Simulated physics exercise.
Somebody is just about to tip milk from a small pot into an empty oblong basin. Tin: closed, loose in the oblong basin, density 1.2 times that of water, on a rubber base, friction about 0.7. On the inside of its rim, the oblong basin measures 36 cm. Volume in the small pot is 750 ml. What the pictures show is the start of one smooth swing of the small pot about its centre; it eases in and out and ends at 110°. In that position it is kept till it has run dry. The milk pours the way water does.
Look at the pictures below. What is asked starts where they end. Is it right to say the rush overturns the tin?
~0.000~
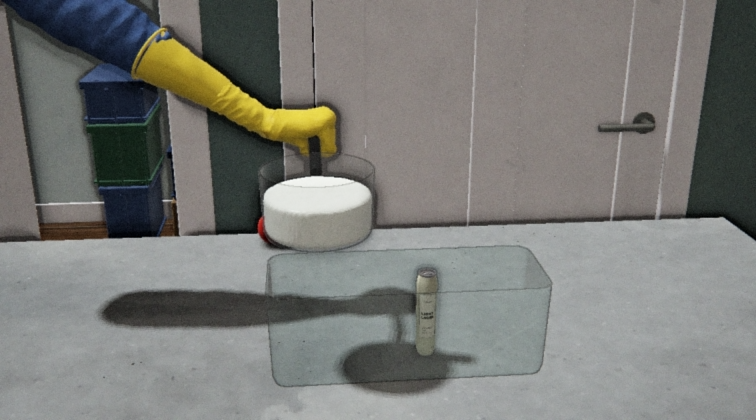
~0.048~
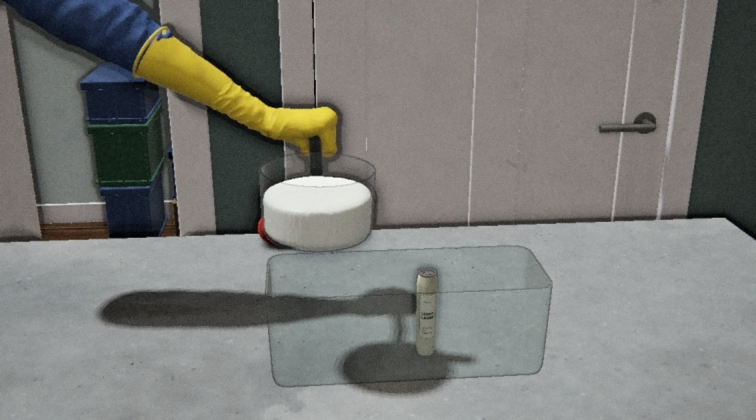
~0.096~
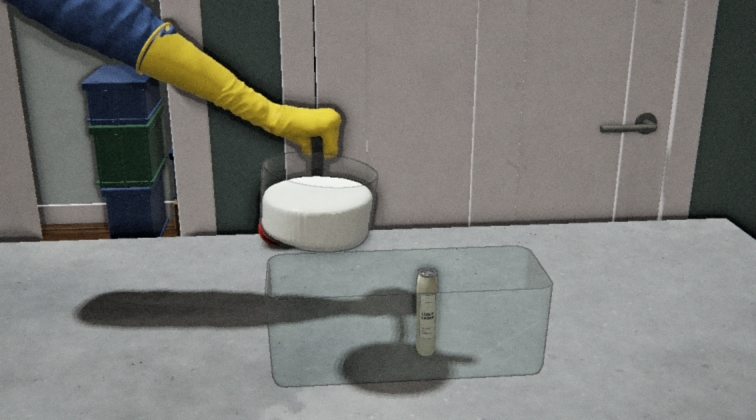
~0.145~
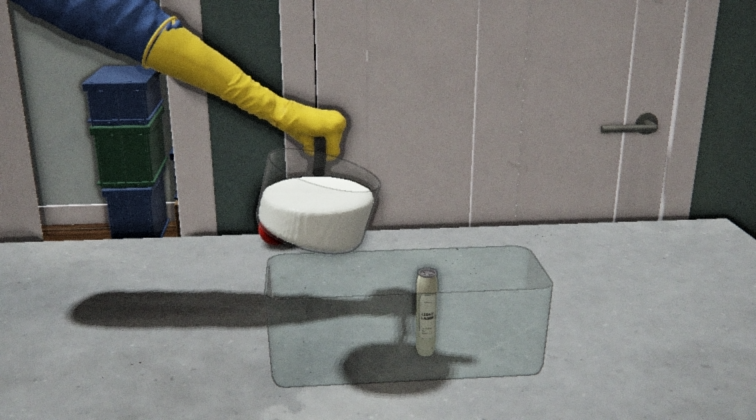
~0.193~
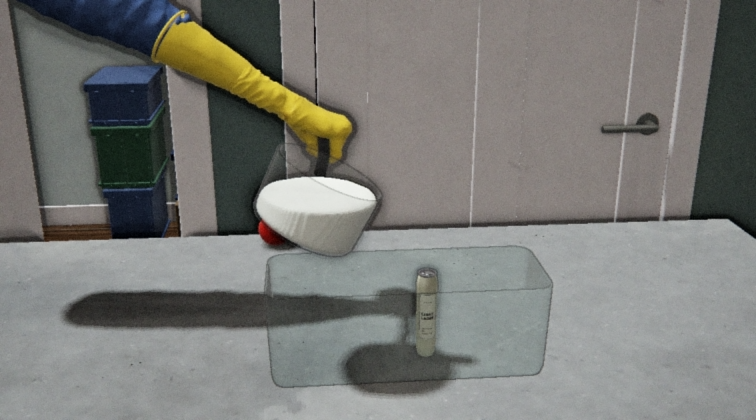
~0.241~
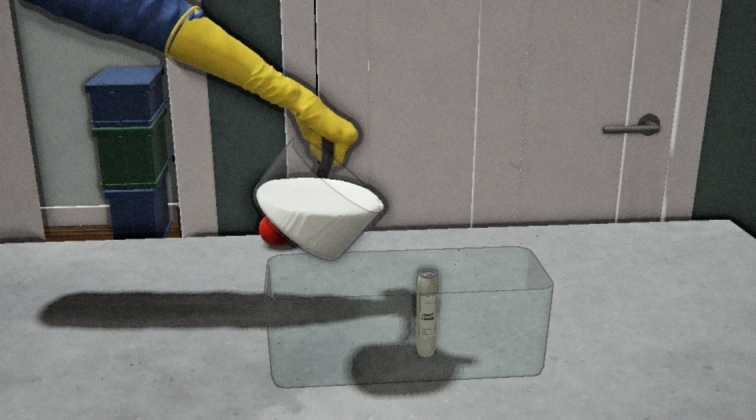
It will tip.
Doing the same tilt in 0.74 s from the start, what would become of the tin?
In that case the tin overturns.
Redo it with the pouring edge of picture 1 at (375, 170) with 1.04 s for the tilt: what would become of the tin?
It tumbles.
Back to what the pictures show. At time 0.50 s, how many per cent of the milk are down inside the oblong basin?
About 42 per cent.
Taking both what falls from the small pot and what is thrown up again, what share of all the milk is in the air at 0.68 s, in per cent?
Estimated airborne part: Roughly 4 per cent.
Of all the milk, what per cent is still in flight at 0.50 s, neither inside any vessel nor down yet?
It comes to roughly 28 per cent.
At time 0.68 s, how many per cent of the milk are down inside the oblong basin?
Roughly 90 percent of it.
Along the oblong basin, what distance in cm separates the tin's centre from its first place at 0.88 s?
It has moved some 7 cm.
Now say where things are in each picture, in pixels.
Tilt 0°; pouring edge (374, 169); surface from (263, 194) to (371, 191); the oblong basin's rim runs from (268, 277) to (540, 267); the tin's top is at (427, 276), in the first picture.
Tilt 2°; pouring edge (375, 171); surface from (263, 194) to (371, 191), in the second picture.
Tilt 7°; pouring edge (377, 176); surface from (264, 193) to (372, 192), in the third picture.
Tilt 16°; pouring edge (380, 184); surface from (262, 193) to (374, 193), in the fourth picture.
Tilt 27°; pouring edge (381, 195); surface from (259, 192) to (377, 194), in the fifth picture.
Tilt 39°; pouring edge (380, 209); surface from (257, 189) to (378, 199); 1 per cent is over the edge, in the sixth picture.
After 0.50 s the tilt is 103° and 29 per cent is still to pour; the tin stands where it began.
After 0.68 s the tilt is 110° and 6 per cent is still to pour; the tin leans 13°.
After 0.88 s the tilt is 110° and 0 per cent is still to pour; the tin leans 58°.
After 1.09 s the tilt is 110° and 0 per cent is still to pour; the tin lies on its side.
In the end the tin lies on its side.
